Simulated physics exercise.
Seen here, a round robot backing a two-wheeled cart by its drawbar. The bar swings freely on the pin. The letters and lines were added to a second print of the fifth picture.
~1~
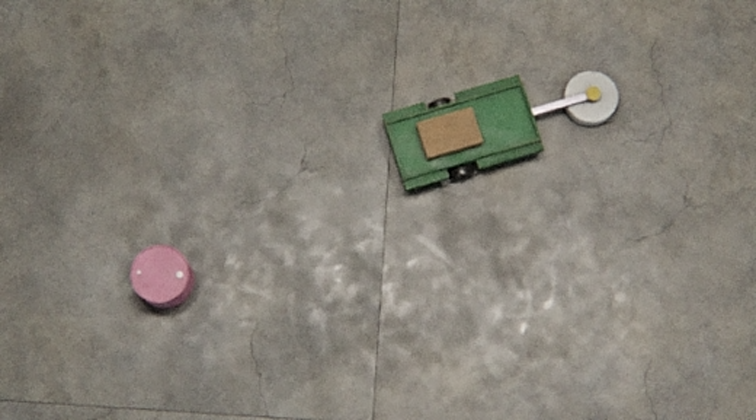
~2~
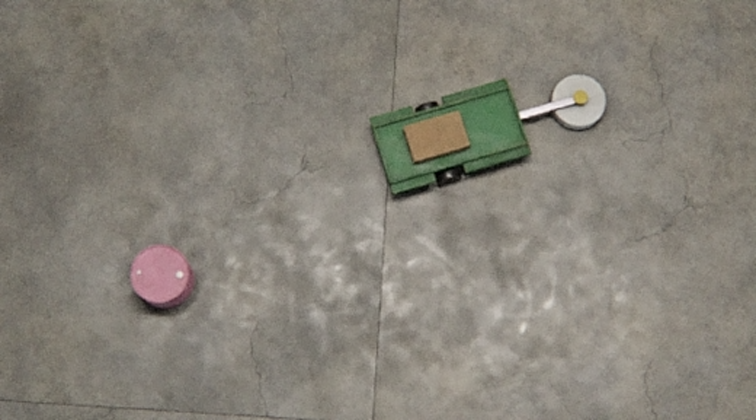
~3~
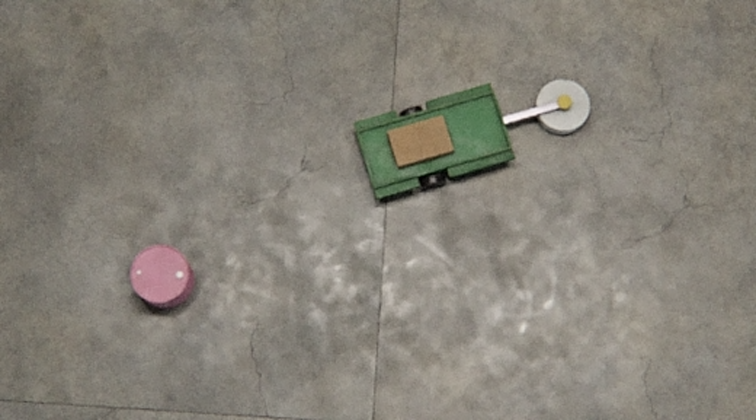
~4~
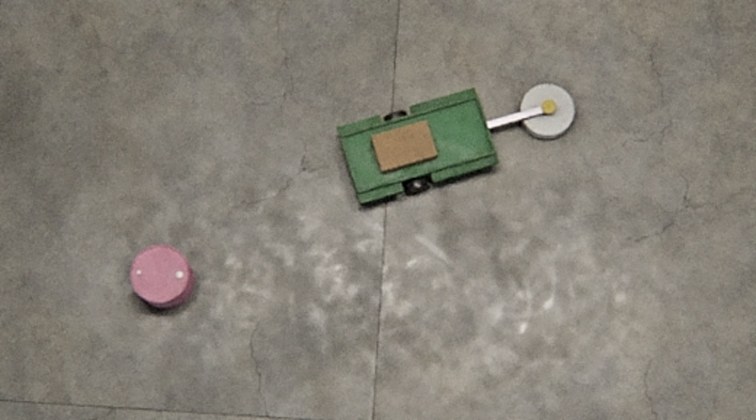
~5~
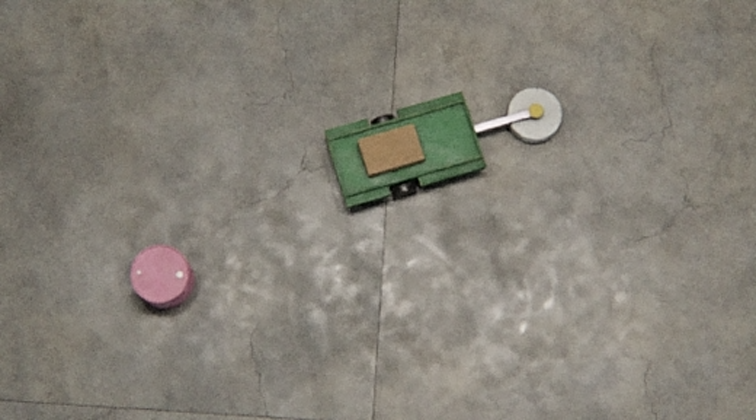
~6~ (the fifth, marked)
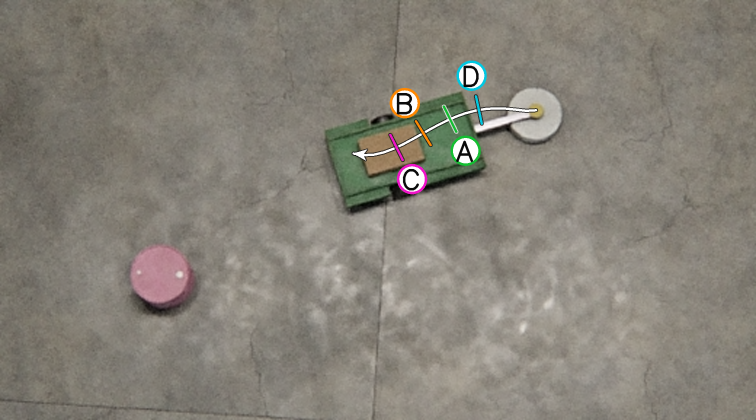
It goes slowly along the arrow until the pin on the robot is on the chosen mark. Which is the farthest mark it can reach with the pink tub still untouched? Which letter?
All is well up to C.
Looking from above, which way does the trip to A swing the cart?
For that mark, anticlockwise.
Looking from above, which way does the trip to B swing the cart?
Anticlockwise.
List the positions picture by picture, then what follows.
Robot (591, 97); green cart (463, 132); pink tub (166, 280), in the first frame.
Robot (579, 101); green cart (450, 135); pink tub (166, 280), in the second frame.
Robot (563, 106); green cart (434, 140); pink tub (166, 280), in the third frame.
Robot (547, 111); green cart (418, 145); pink tub (166, 280), in the fourth frame.
Robot (535, 114); green cart (405, 149); pink tub (166, 280), in the fifth frame.
On the marked copy, A at (450, 119); B at (423, 133); C at (397, 147); D at (479, 110); the route from (536, 110) via (438, 125) to (354, 154).
Taking C. A third of the way, robot (484, 113), cart (360, 163).
Two thirds of the way, robot (434, 131), cart (311, 185).
When it is over, robot (396, 151), cart (270, 204); nothing has been touched.
As for the rest, A is safe but short; B is safe but short; D is safe but short.
